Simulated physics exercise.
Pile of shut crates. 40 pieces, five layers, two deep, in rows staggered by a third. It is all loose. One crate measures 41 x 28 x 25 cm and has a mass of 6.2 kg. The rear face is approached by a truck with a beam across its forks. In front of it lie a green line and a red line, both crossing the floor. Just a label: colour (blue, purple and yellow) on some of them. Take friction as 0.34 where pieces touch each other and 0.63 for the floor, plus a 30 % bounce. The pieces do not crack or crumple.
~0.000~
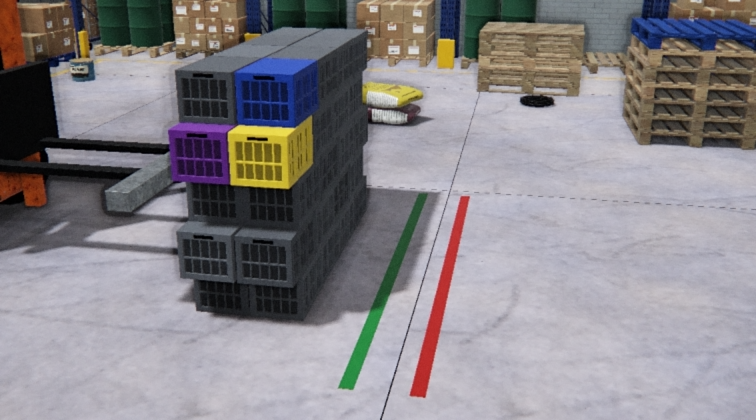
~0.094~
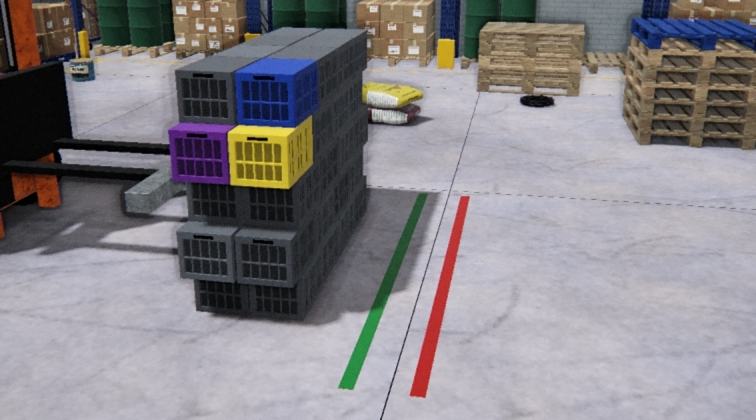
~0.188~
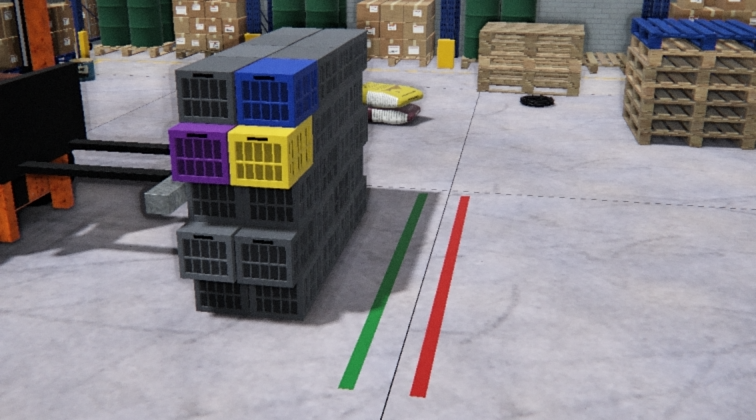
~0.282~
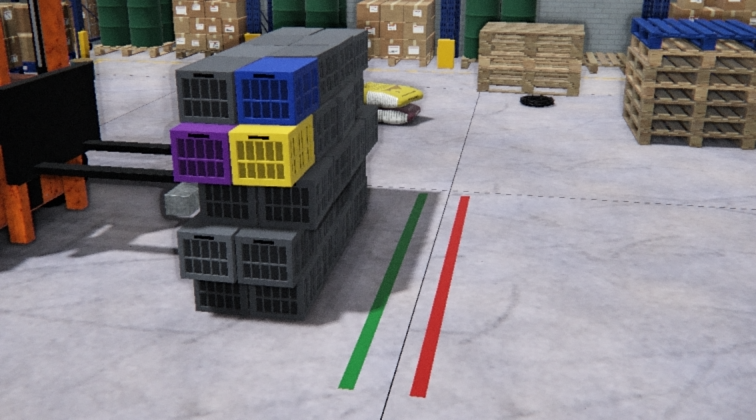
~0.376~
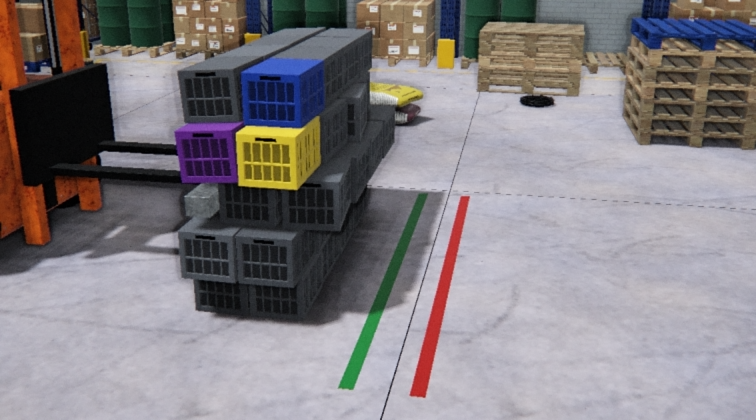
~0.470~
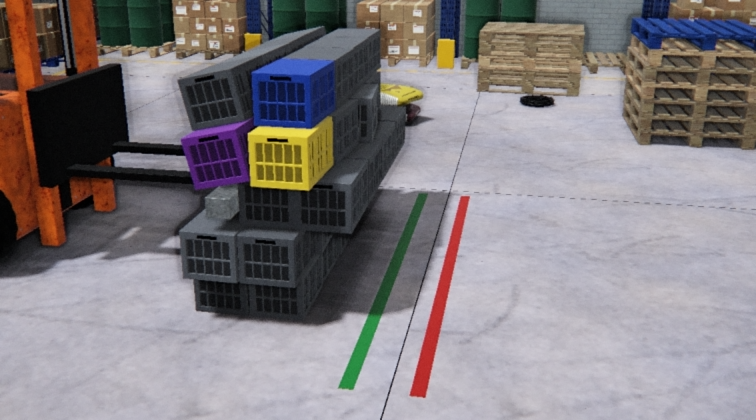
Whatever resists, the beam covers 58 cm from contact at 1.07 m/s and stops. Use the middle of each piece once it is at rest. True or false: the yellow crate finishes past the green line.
True.
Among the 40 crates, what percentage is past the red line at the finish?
About 20 percent of them.
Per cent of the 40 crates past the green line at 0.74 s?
By then 10 %.
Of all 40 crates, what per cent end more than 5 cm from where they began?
Displaced: 60 %.
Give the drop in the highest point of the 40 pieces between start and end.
Around 35 centimetres.
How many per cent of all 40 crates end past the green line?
Roughly 35 percent.
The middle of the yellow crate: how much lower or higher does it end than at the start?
Roughly 75 centimetres lower.
By 0.74 s, 5 of the 40 crates past the green line; yellow crate tilted 11°; purple crate tilted 49°, 12 cm lower.
By 1.20 s, 15 of the 40 crates past the green line; yellow crate on its side; purple crate on its side.
When it is over (2.7 s), 14 of the 40 crates past the green line; yellow crate on its side; blue crate upside down; purple crate on its side. In pixels of the last frame, middles, yellow crate near (514, 306).
